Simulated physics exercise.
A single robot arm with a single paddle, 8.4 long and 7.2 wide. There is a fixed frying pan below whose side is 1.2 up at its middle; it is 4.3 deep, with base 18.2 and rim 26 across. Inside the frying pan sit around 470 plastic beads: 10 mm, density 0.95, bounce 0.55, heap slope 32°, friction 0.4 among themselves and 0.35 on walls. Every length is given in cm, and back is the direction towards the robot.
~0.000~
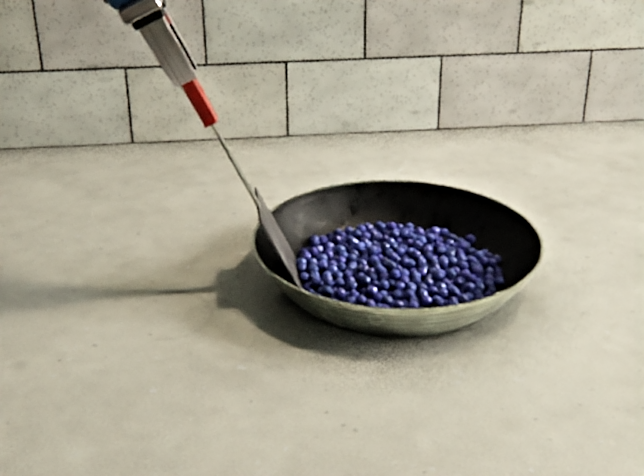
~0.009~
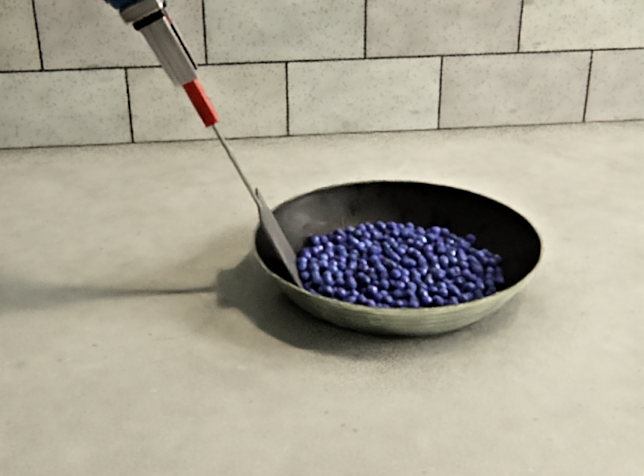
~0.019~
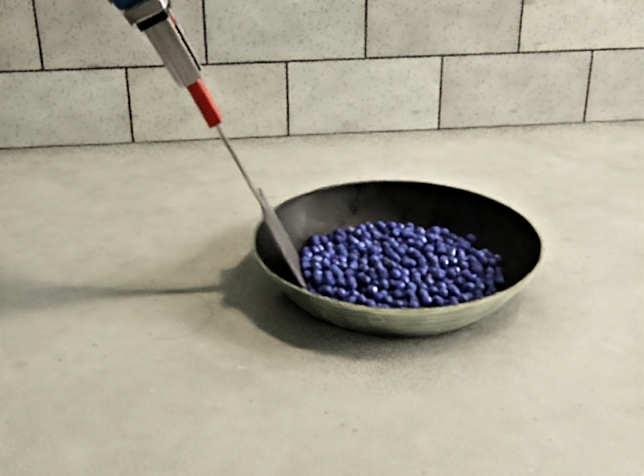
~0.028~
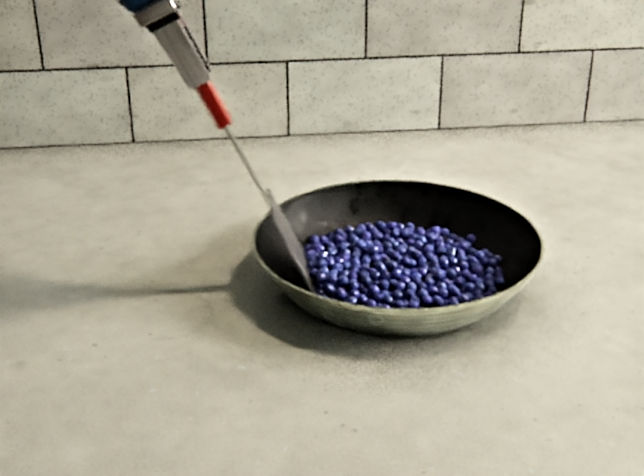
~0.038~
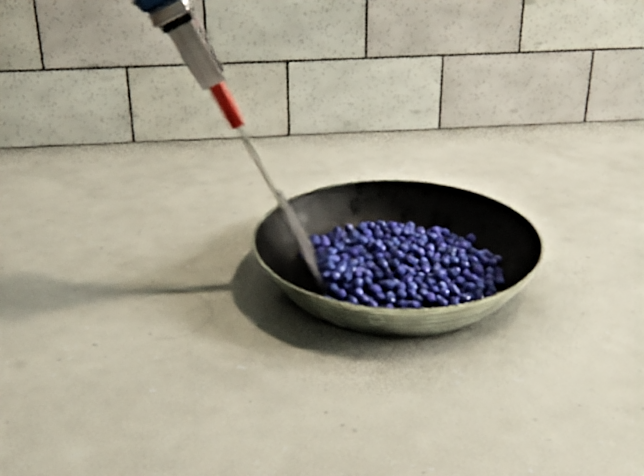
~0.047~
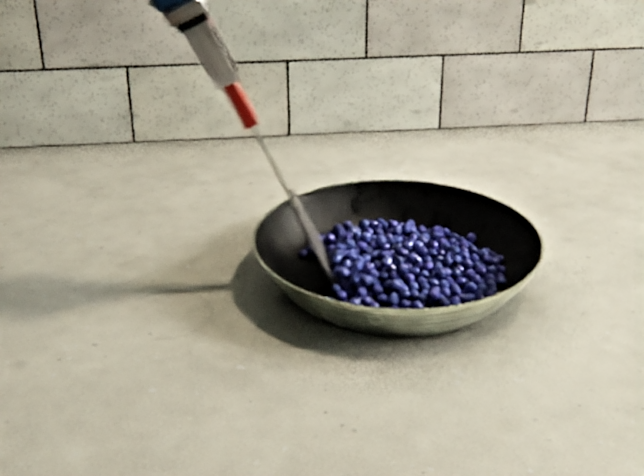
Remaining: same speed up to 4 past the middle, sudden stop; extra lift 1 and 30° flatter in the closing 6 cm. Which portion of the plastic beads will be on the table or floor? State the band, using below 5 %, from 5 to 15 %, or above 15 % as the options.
It falls below 5 %.
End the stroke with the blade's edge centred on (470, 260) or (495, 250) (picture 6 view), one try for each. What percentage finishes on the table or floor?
Around 5 per cent for the first try and 20 per cent for the second.
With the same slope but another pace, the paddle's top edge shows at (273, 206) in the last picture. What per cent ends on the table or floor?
Estimate: Close to 0 %.
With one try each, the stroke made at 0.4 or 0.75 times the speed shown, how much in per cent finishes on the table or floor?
Some 0 and 0 per cent.
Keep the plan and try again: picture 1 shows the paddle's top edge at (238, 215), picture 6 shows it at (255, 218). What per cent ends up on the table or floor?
About 0 per cent.
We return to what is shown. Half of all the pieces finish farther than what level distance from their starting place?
Some 3 centimetres.
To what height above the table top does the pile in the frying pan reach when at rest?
Some 4.0 cm above the table.
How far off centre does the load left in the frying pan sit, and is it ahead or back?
Offset: About 4.5 cm, ahead.
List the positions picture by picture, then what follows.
In the first frame, paddle top edge at (257, 203), sloping 65°; upper third of the load around (391, 264), from x 300 to 500, top at y 225; 469 in the frying pan.
In the second frame, paddle top edge at (258, 203), sloping 65°; upper third of the load around (391, 264), from x 300 to 500, top at y 225.
In the third frame, paddle top edge at (262, 204), sloping 65°; upper third of the load around (391, 264), from x 300 to 500, top at y 225.
In the fourth frame, paddle top edge at (270, 205), sloping 65°; upper third of the load around (390, 263), from x 300 to 500, top at y 225.
In the fifth frame, paddle top edge at (282, 205), sloping 65°; upper third of the load around (390, 261), from x 305 to 500, top at y 225.
In the sixth frame, paddle top edge at (296, 205), sloping 65°; upper third of the load around (392, 259), from x 305 to 500, top at y 225; 469 in the frying pan.
After 0.07 s, sloping 64°, highest piece 6 above the table; 469 in the frying pan.
After 0.09 s, sloping 55°, highest piece 8 above the table; 469 in the frying pan.
After 0.30 s, sloping 35°, highest piece 5 above the table; 460 in the frying pan, 9 on the table or floor.
After 1.35 s, sloping 35°, highest piece 4 above the table; 458 in the frying pan, 11 on the table or floor.
At rest, 458 in the frying pan, 11 on the table or floor. That is 2 % on the table or floor.
